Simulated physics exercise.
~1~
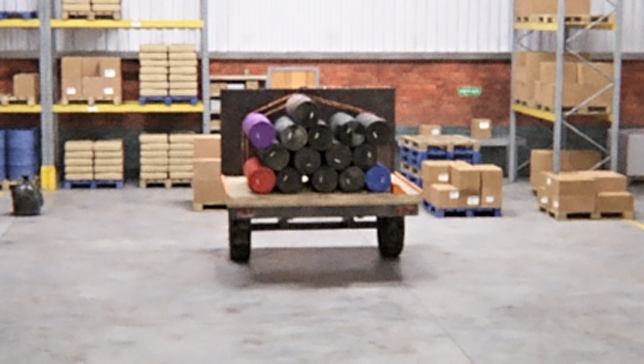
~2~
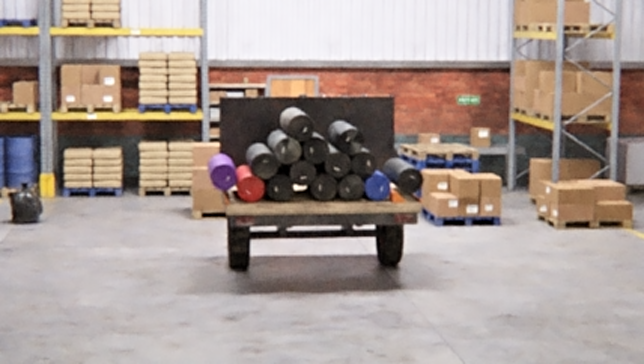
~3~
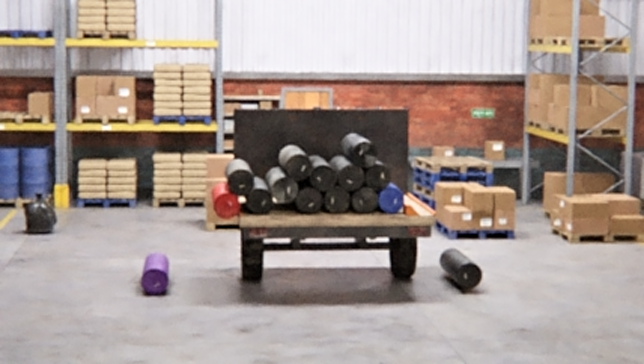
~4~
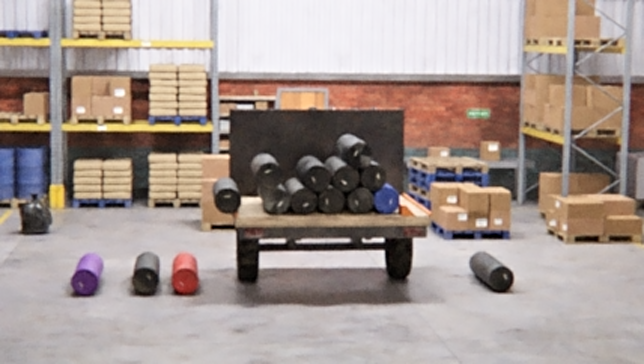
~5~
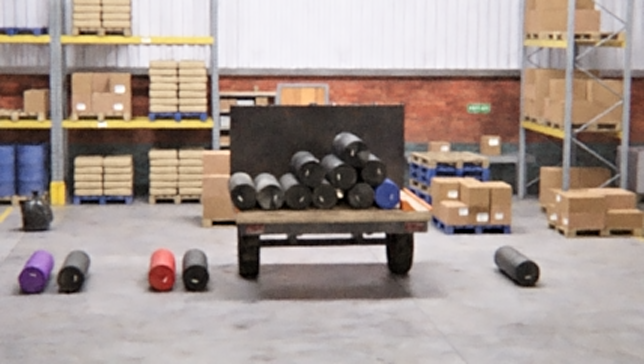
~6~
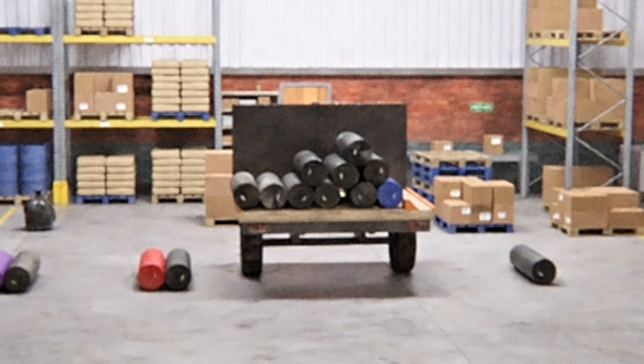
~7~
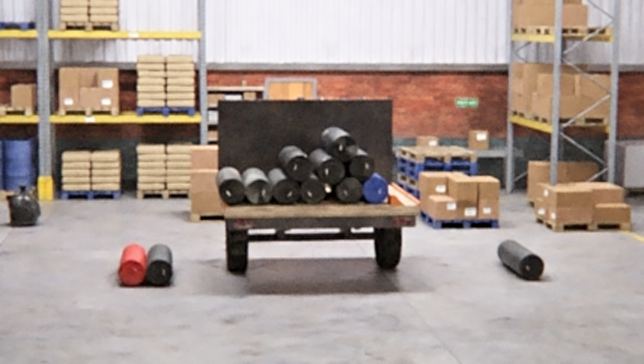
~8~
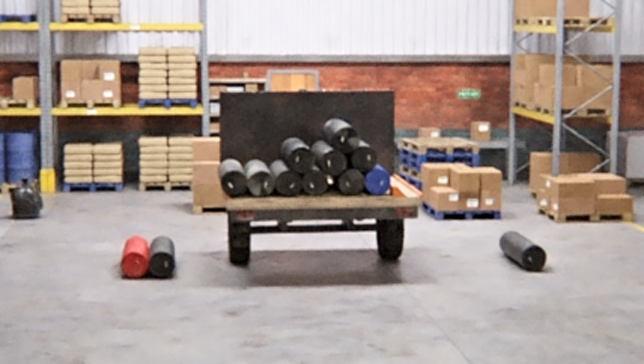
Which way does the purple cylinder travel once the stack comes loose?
It moves to the left, dropping off that side of the trailer and rolling across the floor until it leaves the view.
